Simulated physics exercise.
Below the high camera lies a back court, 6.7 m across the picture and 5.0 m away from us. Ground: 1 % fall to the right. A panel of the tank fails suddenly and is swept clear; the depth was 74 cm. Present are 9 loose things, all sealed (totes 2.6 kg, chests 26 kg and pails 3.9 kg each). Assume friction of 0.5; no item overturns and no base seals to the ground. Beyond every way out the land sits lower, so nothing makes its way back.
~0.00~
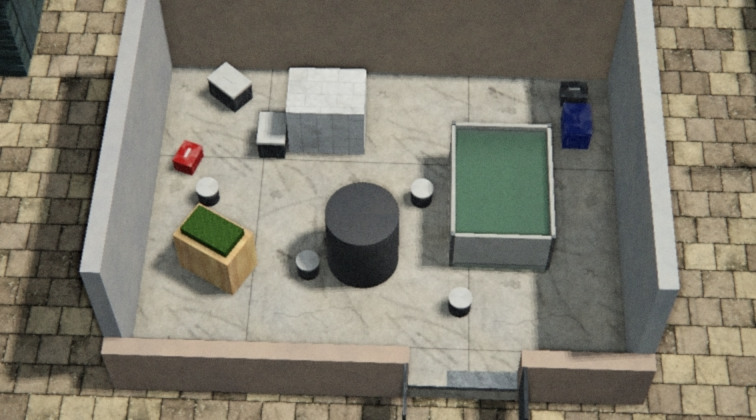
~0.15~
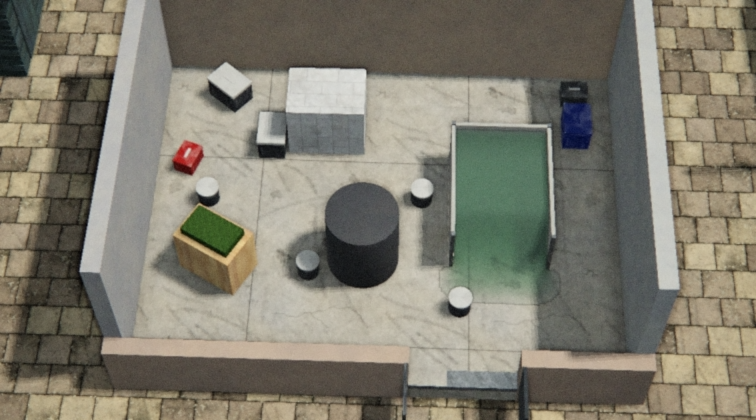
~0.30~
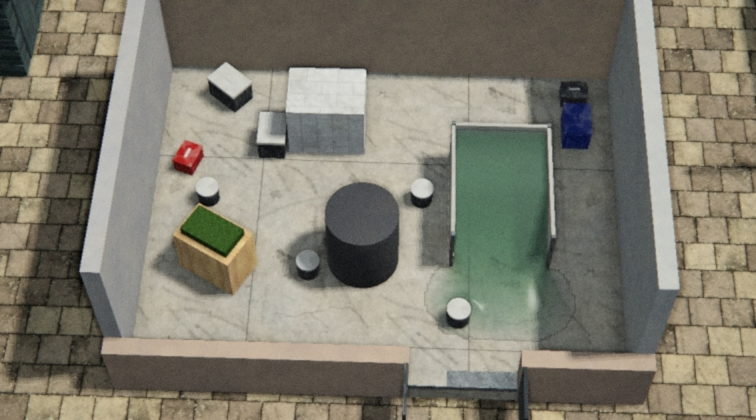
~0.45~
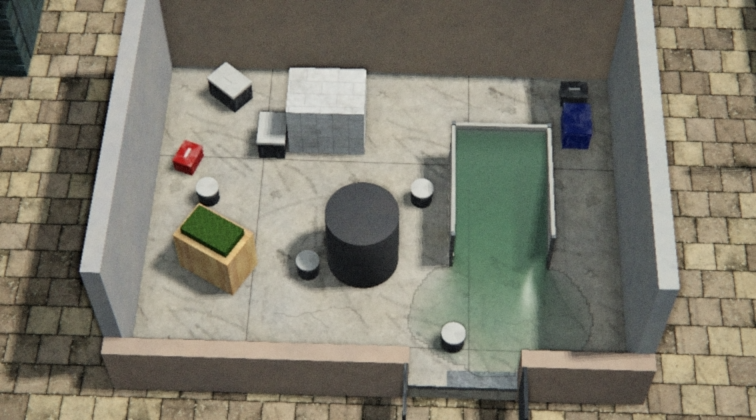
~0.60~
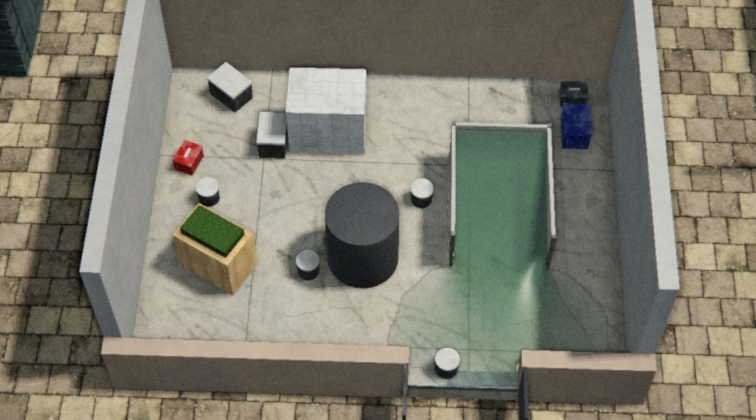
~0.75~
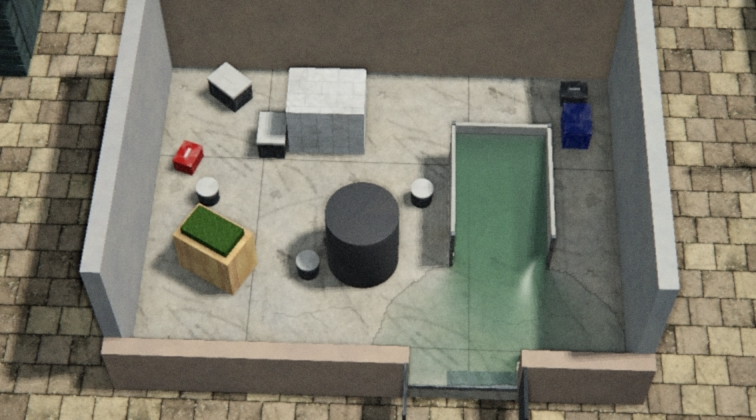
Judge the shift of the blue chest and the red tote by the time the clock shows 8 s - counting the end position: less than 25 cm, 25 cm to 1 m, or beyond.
Here's what I'd expect: The blue chest gets pushed a bit while the red tote remains in place.
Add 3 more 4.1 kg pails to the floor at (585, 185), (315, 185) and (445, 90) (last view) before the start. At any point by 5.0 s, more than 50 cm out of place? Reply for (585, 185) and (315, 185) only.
Lab note - in order: Above threshold / below threshold.
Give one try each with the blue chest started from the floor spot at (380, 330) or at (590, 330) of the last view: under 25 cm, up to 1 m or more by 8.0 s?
Run one, it remains planted; run two, it gets swept far.
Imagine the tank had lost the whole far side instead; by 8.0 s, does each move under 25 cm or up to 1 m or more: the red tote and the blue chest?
Under that change the red tote would be borne far and the blue chest would be borne far.
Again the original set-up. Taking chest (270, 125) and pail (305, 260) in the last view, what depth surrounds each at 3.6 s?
About 0 and 1 cm.
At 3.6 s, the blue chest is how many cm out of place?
I'd put it at around 40 cm.
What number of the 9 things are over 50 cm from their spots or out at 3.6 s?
By that time the total stands at 1.
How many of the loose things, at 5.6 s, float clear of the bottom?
1 at that moment.
After 1.6 s the blue chest is near (578, 118), 0.0 m from its start, aground; the red tote is near (187, 153), 0.0 m from its start, aground; 1 of 9 are out; 0 afloat.
After 3.6 s the blue chest is near (579, 96), 0.4 m from its start, aground; the red tote is near (187, 153), 0.0 m from its start, aground; 1 of 9 are out; 1 afloat.
After 5.6 s the blue chest is near (579, 93), 0.5 m from its start, aground; the red tote is near (187, 153), 0.0 m from its start, aground; 1 of 9 are out; 1 afloat.
After 8.0 s the blue chest is near (579, 93), 0.5 m from its start, aground; the red tote is near (187, 153), 0.0 m from its start, aground; 1 of 9 are out; 1 afloat.
